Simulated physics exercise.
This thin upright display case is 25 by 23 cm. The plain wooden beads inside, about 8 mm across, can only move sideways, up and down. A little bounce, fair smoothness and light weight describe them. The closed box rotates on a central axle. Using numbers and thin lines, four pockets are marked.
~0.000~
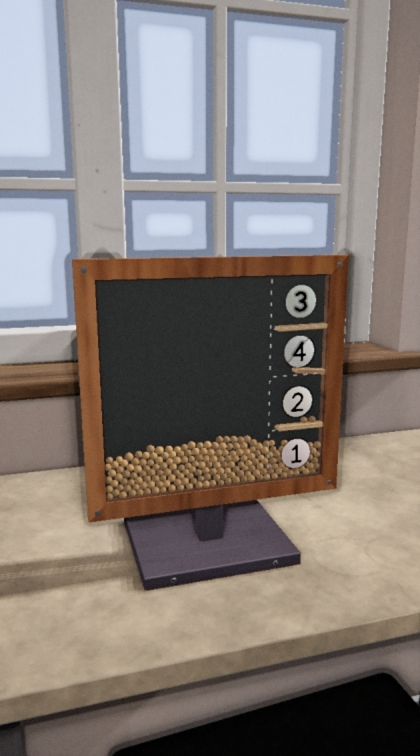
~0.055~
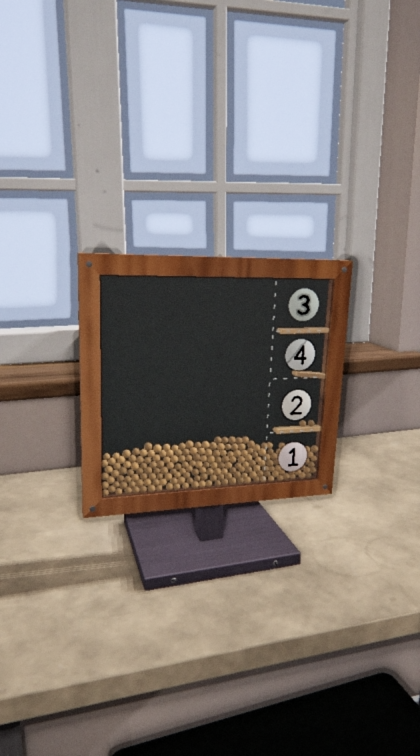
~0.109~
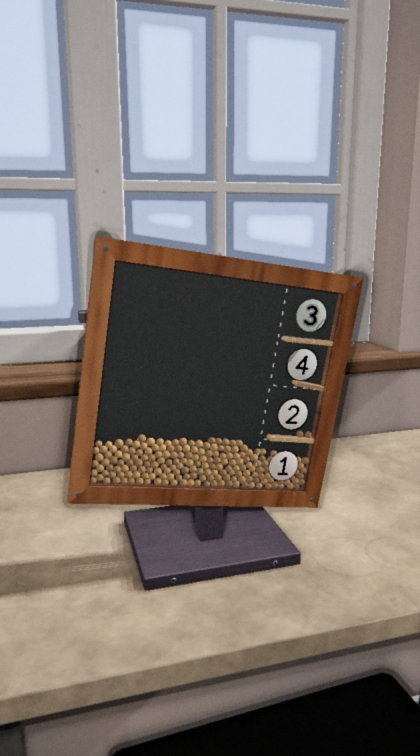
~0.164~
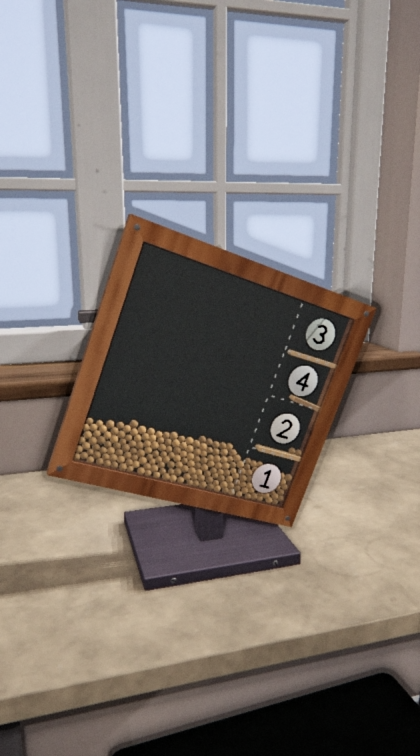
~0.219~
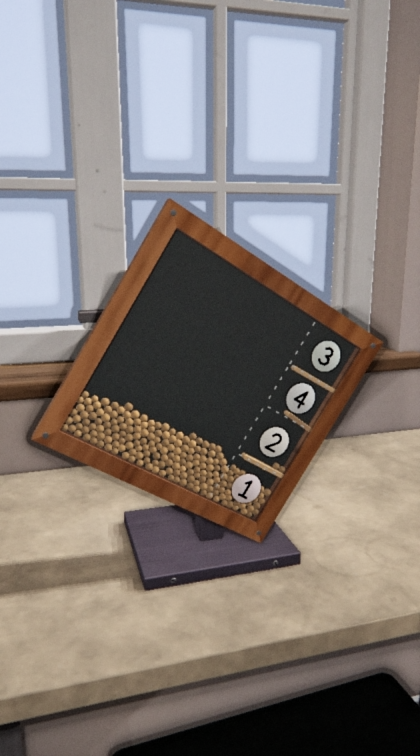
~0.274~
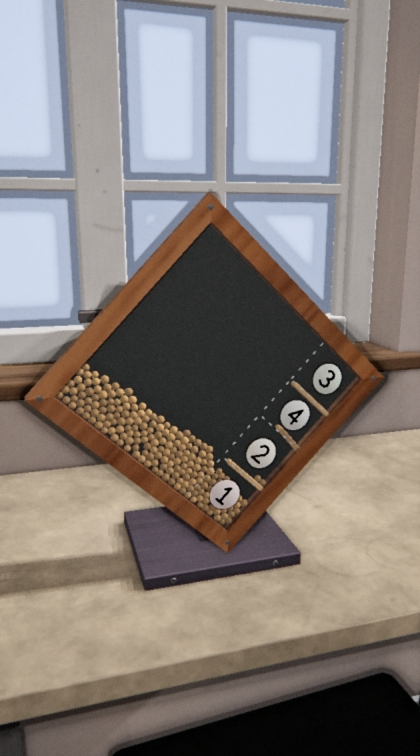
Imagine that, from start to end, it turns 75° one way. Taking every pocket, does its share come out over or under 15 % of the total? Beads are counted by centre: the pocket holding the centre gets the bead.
No. 1: Over; 2: Over; 3: Under; 4: Under.
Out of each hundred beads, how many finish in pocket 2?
Some 30 per cent.
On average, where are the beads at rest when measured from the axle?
It lies close to 5 centimetres left and 8 centimetres below.
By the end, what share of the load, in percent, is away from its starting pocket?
About 40 percent.
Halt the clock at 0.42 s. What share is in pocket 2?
Share: Close to 5 percent.
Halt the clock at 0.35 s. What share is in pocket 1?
It comes to roughly 30 %.
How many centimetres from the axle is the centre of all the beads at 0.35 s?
Left: About 7 cm; below: About 6 cm.
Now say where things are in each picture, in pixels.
The first picture shows level; about 200 beads; beads centred (215, 465); top one (304, 420); no. 1 (296, 453), no. 2 (297, 402), no. 3 (301, 301), no. 4 (299, 352).
The second picture shows turned 2° clockwise; beads centred (212, 465); top one (303, 424).
The third picture shows turned 9° clockwise; beads centred (203, 465); top one (142, 439); wall ends (285, 339), (295, 383), (270, 438).
The fourth picture shows turned 20° clockwise; beads centred (189, 463); top one (90, 421).
The fifth picture shows turned 32° clockwise; beads centred (174, 457); top one (85, 395).
The sixth picture shows turned 44° clockwise; beads centred (163, 450); top one (86, 367); no. 1 (225, 495), no. 2 (261, 453), no. 3 (327, 379), no. 4 (295, 415).
After 0.35 s, it stands 60° clockwise; the beads' middle is 7 cm left of and 6 cm below the centre; no. 1, 30 %.
After 0.42 s, it stands 72° clockwise; the beads' middle is 7 cm left of and 5 cm below the centre; no. 1, 30 %, no. 2, 5 %.
After 0.49 s, it stands 75° clockwise; the beads' middle is 7 cm left of and 5 cm below the centre; no. 1, 30 %, no. 2, 5 %.
Settled by 1.6 s, it stands 75° clockwise; no. 1, 30 %, no. 2, 30 %, no. 3, 0 %, no. 4, 5 %, elsewhere 40 %.
